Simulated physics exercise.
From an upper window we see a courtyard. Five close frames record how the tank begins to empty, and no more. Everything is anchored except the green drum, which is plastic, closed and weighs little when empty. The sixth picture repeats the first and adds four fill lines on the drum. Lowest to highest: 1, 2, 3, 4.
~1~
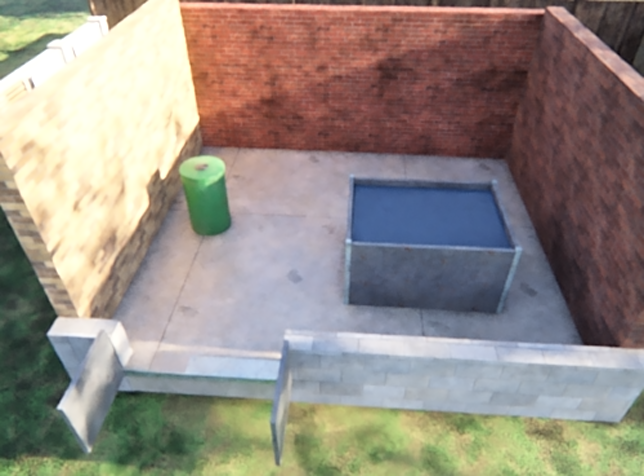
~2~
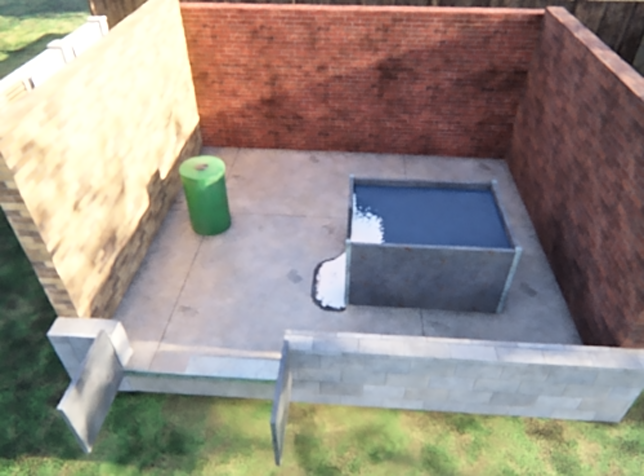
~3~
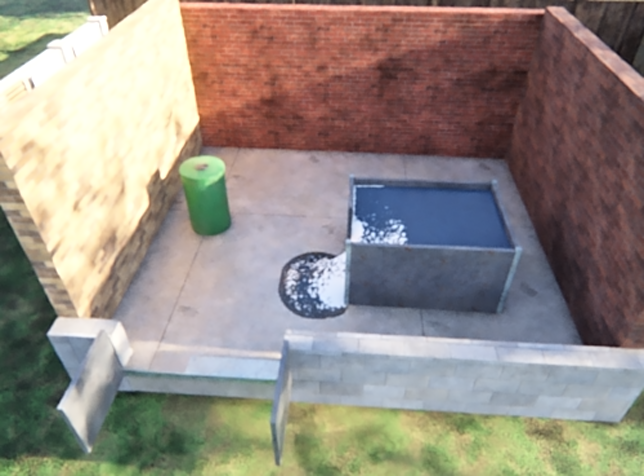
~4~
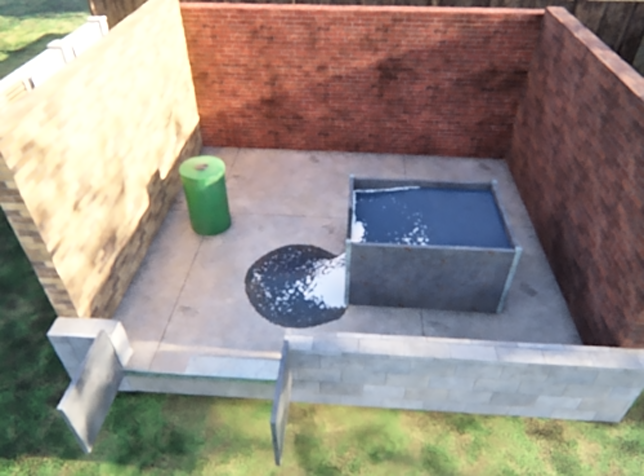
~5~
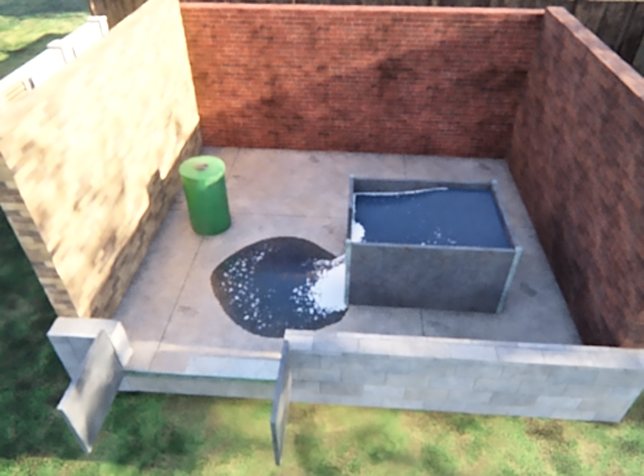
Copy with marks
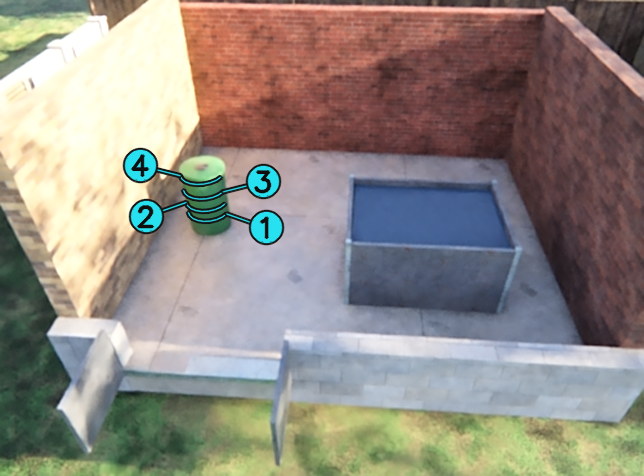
At first, a grey tank full of dark water stands in a walled courtyard, with a green drum to its left and an open gate in front. Then white, foaming water pours from the tank's left side, and a dark puddle spreads leftward across the paving, growing steadily wider.
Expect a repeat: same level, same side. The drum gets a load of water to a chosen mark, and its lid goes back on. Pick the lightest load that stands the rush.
1 is the one.
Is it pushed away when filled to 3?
No, that is safe.
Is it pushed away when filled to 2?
No, not at all.
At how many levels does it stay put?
All of them.
In cyan, 1 at (203, 221); 2 at (201, 211); 3 at (199, 199); 4 at (196, 184); from the bottom up 1, 2, 3, 4.
For level 1, it does not move.
For level 2, it does not move.
For level 3, it does not move.
For level 4, it does not move.
